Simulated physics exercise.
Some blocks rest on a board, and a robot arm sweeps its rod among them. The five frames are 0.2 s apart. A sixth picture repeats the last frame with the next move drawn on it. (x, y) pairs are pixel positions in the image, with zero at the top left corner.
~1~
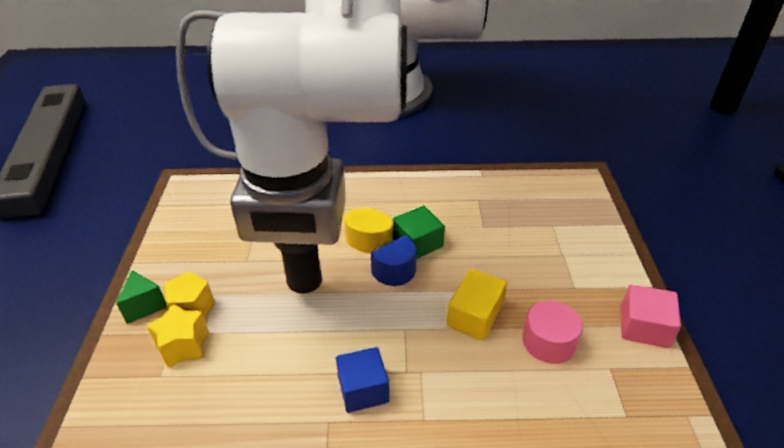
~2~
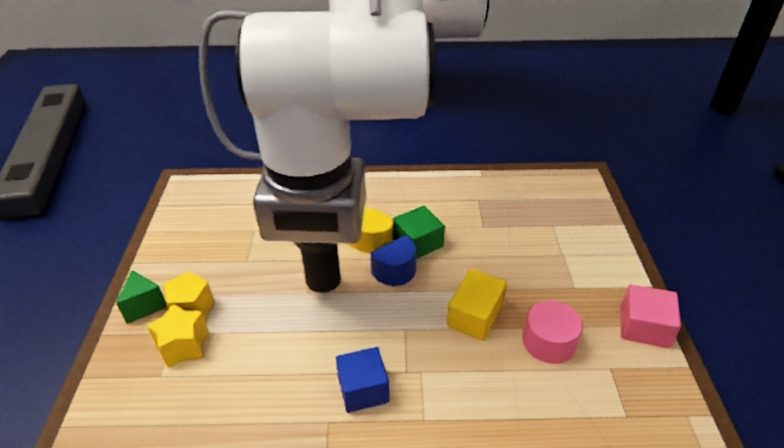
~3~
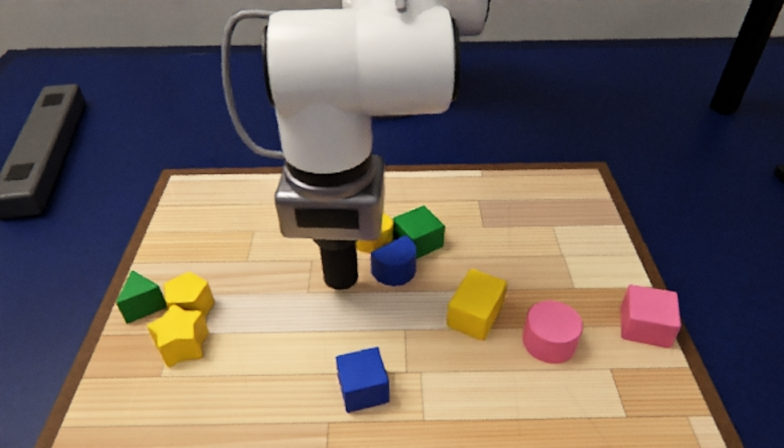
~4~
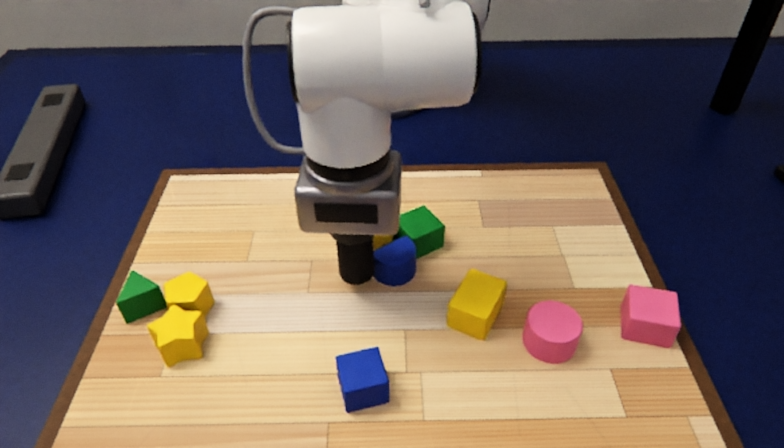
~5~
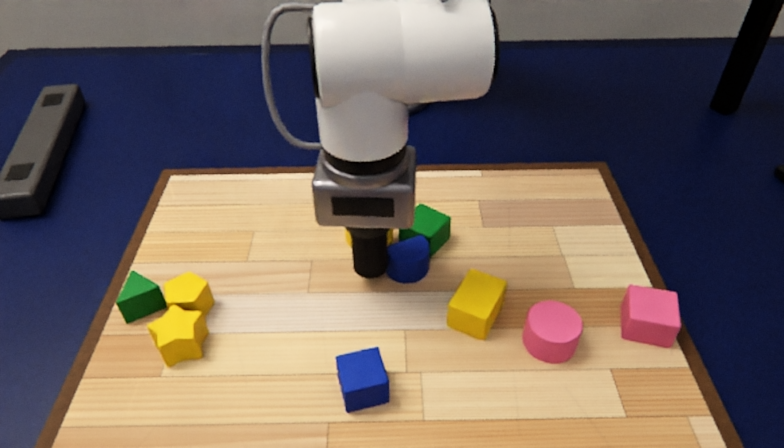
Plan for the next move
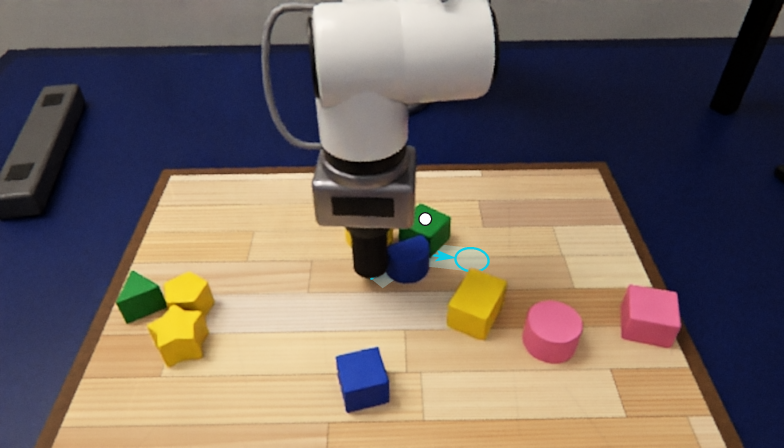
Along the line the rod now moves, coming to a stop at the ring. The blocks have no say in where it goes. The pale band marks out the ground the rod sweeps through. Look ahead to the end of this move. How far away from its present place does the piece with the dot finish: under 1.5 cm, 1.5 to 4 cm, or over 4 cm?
The answer is 1.5 to 4 cm.
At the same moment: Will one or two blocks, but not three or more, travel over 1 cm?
It seems so.
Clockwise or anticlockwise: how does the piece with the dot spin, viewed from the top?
The piece with the dot rotates counterclockwise.
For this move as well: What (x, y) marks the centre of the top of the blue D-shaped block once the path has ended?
Roughly at (506, 256).
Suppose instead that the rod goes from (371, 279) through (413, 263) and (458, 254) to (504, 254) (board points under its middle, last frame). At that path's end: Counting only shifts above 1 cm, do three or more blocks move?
The answer is no.
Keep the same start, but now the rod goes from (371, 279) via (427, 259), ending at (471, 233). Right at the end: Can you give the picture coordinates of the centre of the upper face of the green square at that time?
Roughly at (447, 196).
The drawn path runs from (371, 279) by way of (399, 260) and (435, 255) to (472, 260); the dot is on the green square.
On the path given first. One third of the way, rod at (400, 247); blue D-shaped block at (438, 242), turned 45° clockwise; green square at (431, 217), turned 25° anticlockwise.
Two thirds of the way, rod at (435, 243); blue D-shaped block at (471, 246), turned 65° clockwise; green square at (449, 209), turned 40° anticlockwise.
At the end, rod at (473, 247); yellow oval not moved; blue D-shaped block at (506, 256), turned 95° clockwise; green square at (449, 209), turned 40° anticlockwise.
